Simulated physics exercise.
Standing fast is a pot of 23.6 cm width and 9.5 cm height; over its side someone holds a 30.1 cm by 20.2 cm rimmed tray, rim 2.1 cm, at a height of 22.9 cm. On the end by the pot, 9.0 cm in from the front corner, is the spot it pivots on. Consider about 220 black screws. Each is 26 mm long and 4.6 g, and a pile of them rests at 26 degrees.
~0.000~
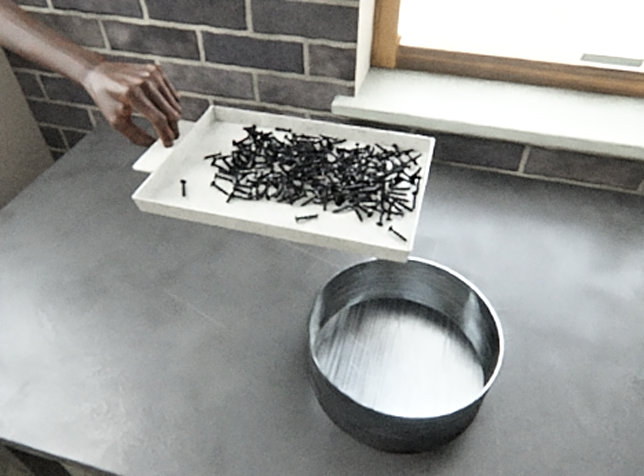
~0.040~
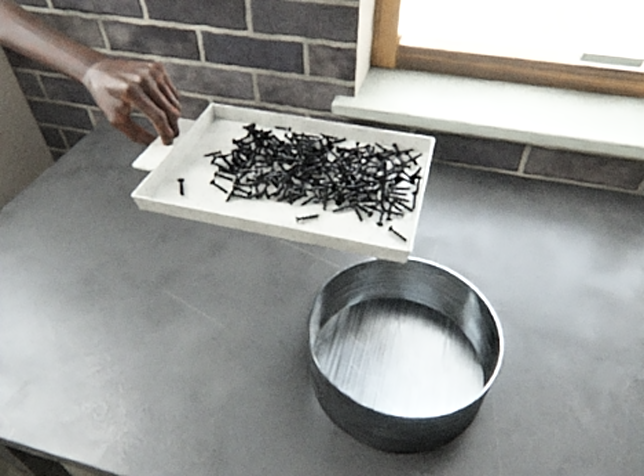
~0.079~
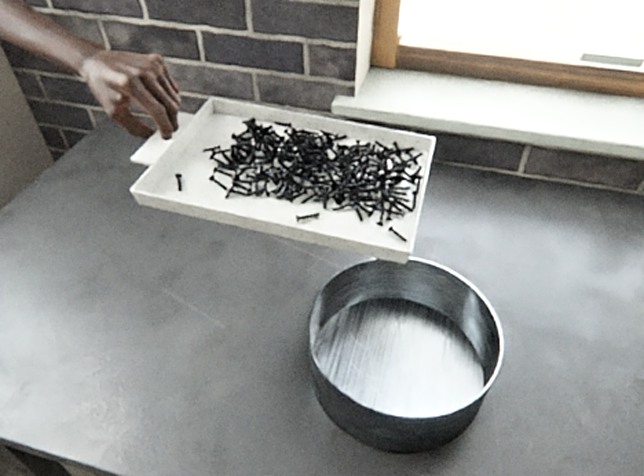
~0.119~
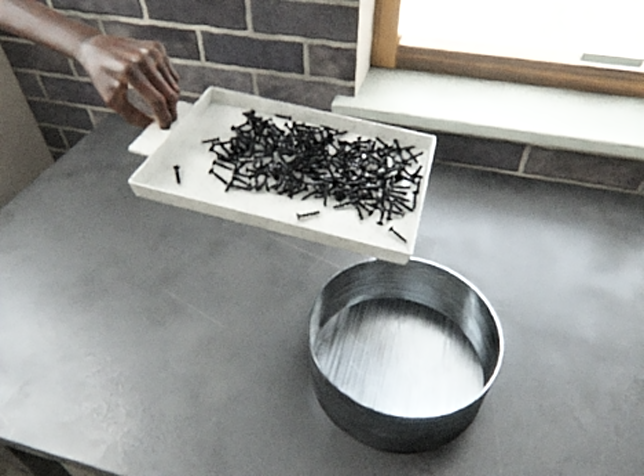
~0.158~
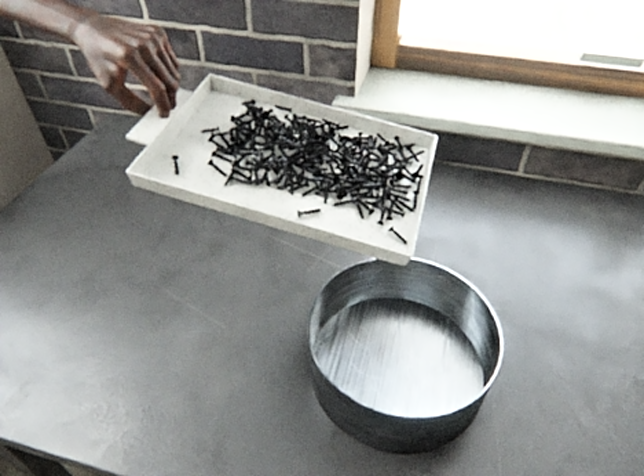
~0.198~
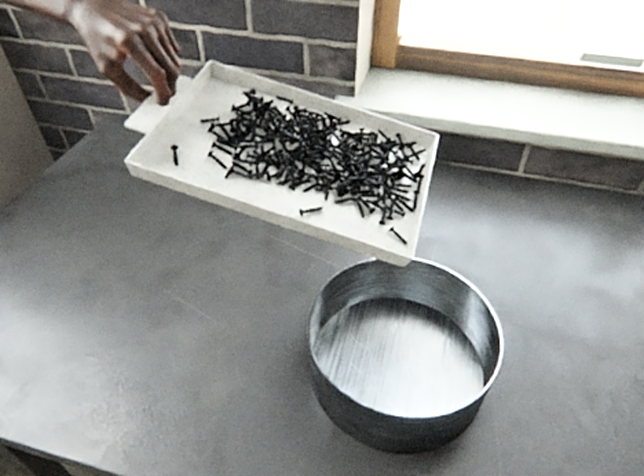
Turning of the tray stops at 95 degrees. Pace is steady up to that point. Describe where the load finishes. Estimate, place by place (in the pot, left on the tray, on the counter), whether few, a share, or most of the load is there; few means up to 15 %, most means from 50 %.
My estimate: Pot: Most, left on the tray: Few, counter: Few.
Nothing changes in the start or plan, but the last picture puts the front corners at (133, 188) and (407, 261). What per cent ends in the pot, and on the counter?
You'd end with pot at 90 and counter at 5.
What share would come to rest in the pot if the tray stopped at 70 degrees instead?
Around 75 in a hundred.
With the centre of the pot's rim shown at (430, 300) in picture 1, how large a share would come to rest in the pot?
The share would be some 95 per cent.
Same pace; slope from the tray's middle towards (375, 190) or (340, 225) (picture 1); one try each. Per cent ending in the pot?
Roughly 50 % for the first direction, roughly 100 % for the second.
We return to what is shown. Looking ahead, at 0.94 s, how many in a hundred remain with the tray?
Around 55 percent.
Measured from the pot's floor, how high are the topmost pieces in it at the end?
It stands at some 2.0 cm.
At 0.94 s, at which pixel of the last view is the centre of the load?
Load centre est.: (429, 250) px.
After 0.65 s, tilt 52 degrees; the tray holds 100 %, the pot 0 %.
After 0.94 s, tilt 78 degrees; the tray holds 55 %, the pot 25 %.
Then, at 1.34 s, tilt 95 degrees; the tray holds 0 %, the pot 90 %.
At rest (2.3 s), pot 100 %, tray 0 %, counter 0 %.
